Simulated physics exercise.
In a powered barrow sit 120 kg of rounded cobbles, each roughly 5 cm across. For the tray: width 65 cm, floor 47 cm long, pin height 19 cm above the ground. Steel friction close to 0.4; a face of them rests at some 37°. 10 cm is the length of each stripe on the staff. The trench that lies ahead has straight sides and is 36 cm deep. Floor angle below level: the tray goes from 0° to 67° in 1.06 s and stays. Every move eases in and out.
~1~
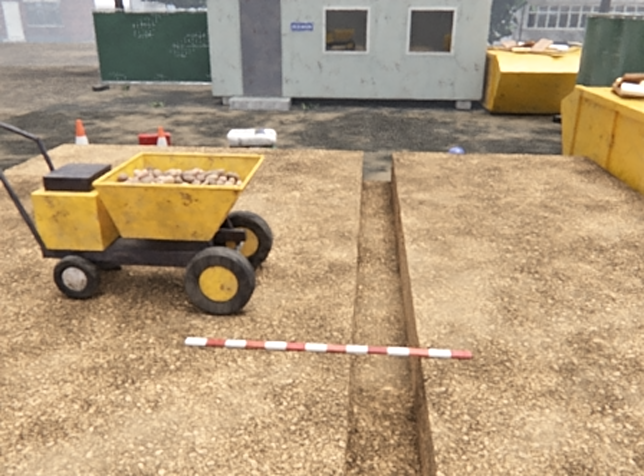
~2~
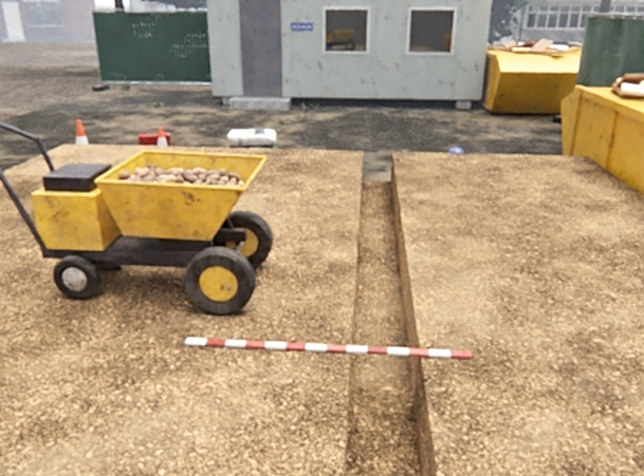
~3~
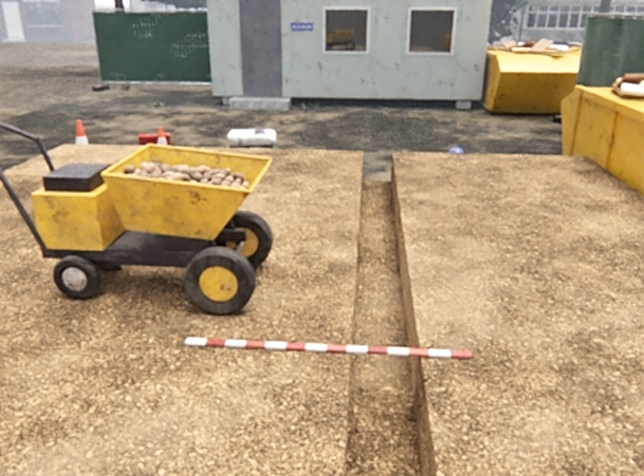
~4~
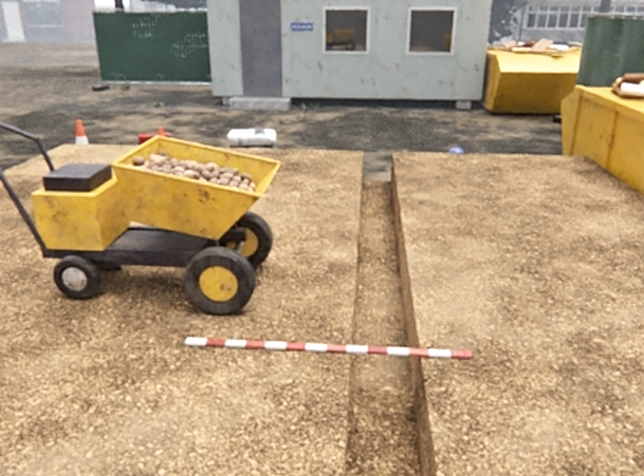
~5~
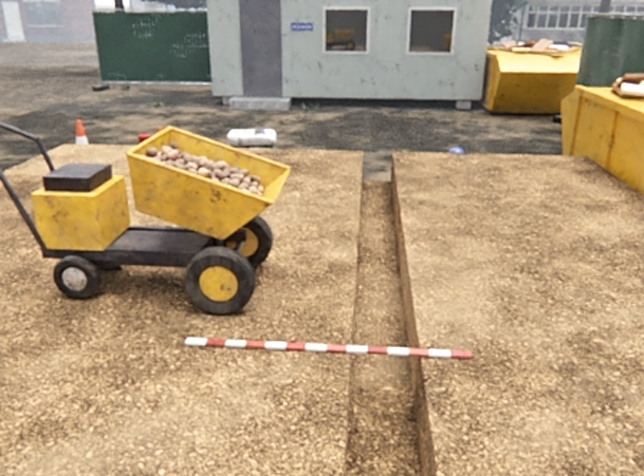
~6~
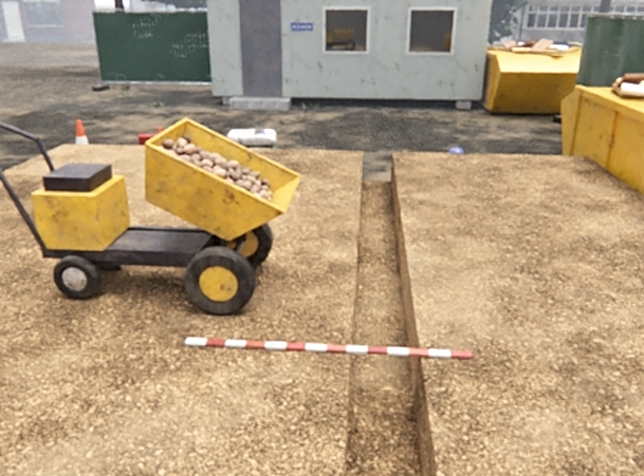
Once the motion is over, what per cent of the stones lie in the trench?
66 %.
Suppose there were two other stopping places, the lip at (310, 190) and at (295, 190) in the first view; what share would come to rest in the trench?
I'd say some 45 per cent and some 60 per cent.
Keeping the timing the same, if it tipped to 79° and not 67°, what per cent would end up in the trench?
Near 85 per cent then.
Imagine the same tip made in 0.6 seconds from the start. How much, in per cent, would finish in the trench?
Roughly 70 per cent.
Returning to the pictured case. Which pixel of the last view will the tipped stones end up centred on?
Their middle is at about (374, 335).
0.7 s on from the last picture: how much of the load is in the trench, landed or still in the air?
By that point it's something like 15 in a hundred.
Then, 0.4 s after the last picture the floor is at 57°, 100 % in the tray; the foremost stones are at (308, 228).
Then, 0.7 s after the last picture the floor is at 67°, 77 % in the tray, 10 % short of the trench, 13 % in the trench; the foremost stones are at (398, 339).
Then, 1.1 s after the last picture the floor is at 67°, 47 % in the tray, 11 % short of the trench, 42 % in the trench; the foremost stones are at (405, 350).
Then, 3.0 s after the last picture the floor is at 67°, 15 % in the tray, 19 % short of the trench, 66 % in the trench; the foremost stones are at (404, 322).
